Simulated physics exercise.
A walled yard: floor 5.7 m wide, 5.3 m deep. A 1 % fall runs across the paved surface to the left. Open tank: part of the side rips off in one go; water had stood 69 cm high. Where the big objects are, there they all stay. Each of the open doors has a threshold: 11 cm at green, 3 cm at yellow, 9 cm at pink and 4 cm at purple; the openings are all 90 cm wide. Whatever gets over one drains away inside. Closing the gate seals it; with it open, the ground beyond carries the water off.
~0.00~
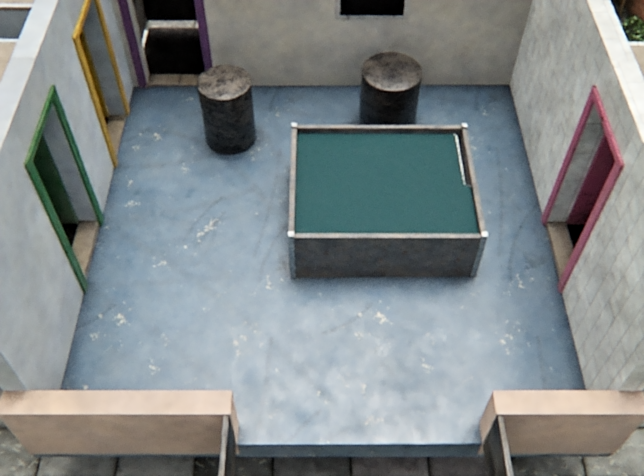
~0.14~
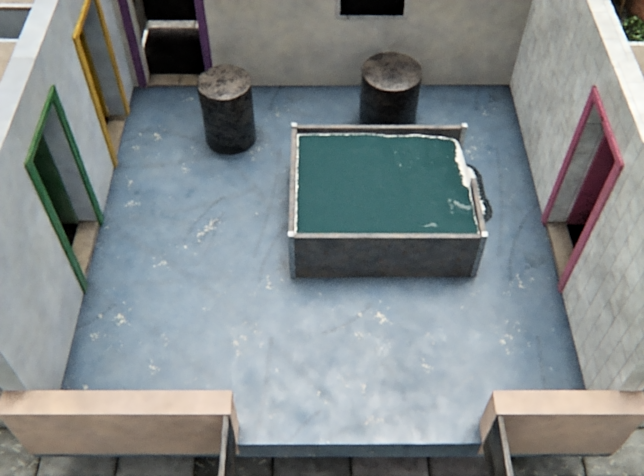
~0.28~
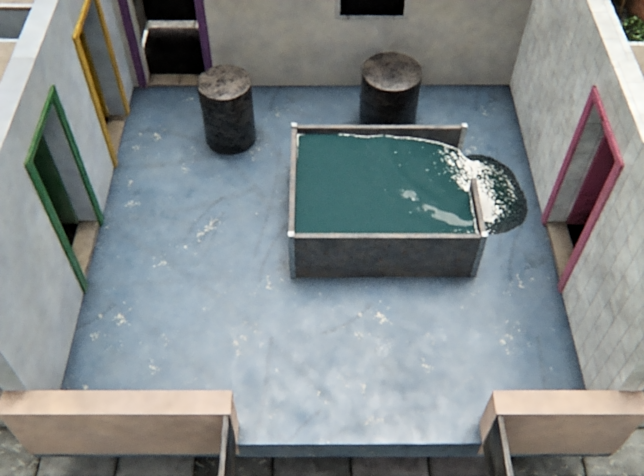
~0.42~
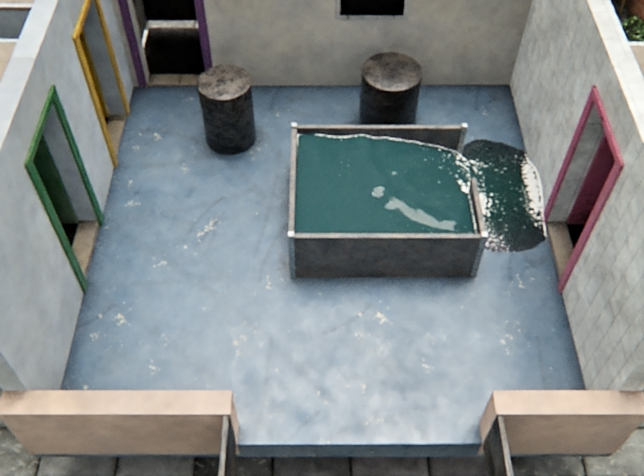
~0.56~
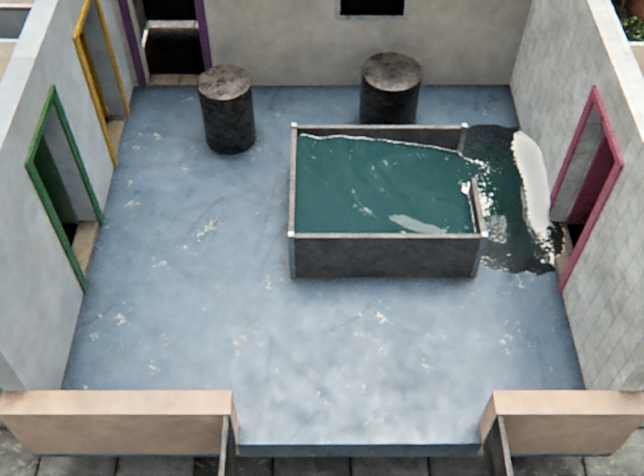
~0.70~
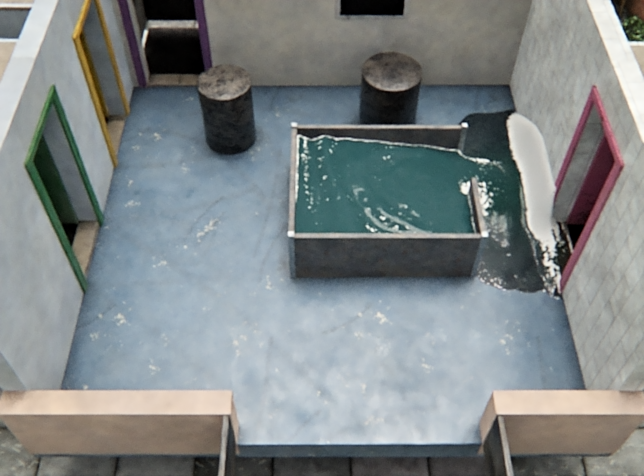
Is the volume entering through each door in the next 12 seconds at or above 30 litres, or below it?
Green door: Falls short. Yellow door: Tops the amount. Pink door: Tops the amount. Purple door: Tops the amount.
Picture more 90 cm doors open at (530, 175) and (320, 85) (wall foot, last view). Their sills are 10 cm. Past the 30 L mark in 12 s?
Door 1: Limit broken; door 2: Limit not reached.
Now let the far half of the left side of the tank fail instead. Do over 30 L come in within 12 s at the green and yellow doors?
Compared with the limit, green is higher and yellow is higher.
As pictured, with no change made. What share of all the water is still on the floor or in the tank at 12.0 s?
74 %.
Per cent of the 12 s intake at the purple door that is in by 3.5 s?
Fraction in by then: Around 0 per cent.
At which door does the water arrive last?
It's the green door.
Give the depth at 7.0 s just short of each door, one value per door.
Door by door, in cm: Green reads 5, yellow reads 7, pink reads 8, purple reads 9.
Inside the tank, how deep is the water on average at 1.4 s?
I'd put the average depth near 49 cm.
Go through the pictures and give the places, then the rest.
The first frame shows the open tank at (383, 182) is whole and still, 69 cm deep.
In the second frame, water pours out at (460, 180) and has run 0.5 m, to a hidden place; typically 9 cm deep outside, 69 cm at the open tank's back.
In the third frame, the front is at (516, 220), 0.8 m from the gap at (460, 182); 0.8 m2 of floor is under water; 69 cm left at the back of the open tank.
In the fourth frame, the front is at (543, 235), 1.2 m from the gap at (459, 183); 1.5 m2 of floor is under water; 69 cm left at the back of the open tank.
In the fifth frame, water pours out at (459, 183) and has run 1.5 m, to (551, 266); typically 8 cm deep outside, 68 cm at the open tank's back.
In the sixth frame, water pours out at (460, 183) and has run 1.8 m, to (557, 291); typically 8 cm deep outside, 63 cm at the open tank's back.
After 1.4 s water covers 20 % of the floor and is deepest (52 cm) near (507, 89); green door not reached, yellow door not reached, pink door 17 cm at the sill, 14 L in, purple door not reached.
After 2.2 s water covers 30 % of the floor and is deepest (41 cm) near (507, 89); green door not reached, yellow door not reached, pink door 16 cm at the sill, 36 L in, purple door not reached.
After 3.5 s water covers 50 % of the floor and is deepest (28 cm) near (518, 188); green door not reached, yellow door 6 cm at the sill, 3 L in, pink door 13 cm at the sill, 56 L in, purple door 3 cm at the sill, 0 L in.
After 7.0 s water covers 95 % of the floor and is deepest (16 cm) near (401, 106); green door 5 cm at the sill, 0 L in, yellow door 7 cm at the sill, 63 L in, pink door 8 cm at the sill, 71 L in, purple door 9 cm at the sill, 36 L in.
After 12.0 s water covers 95 % of the floor and is deepest (10 cm) near (97, 244); green door 10 cm at the sill, 0 L in, yellow door 6 cm at the sill, 105 L in, pink door 4 cm at the sill, 72 L in, purple door 6 cm at the sill, 71 L in.
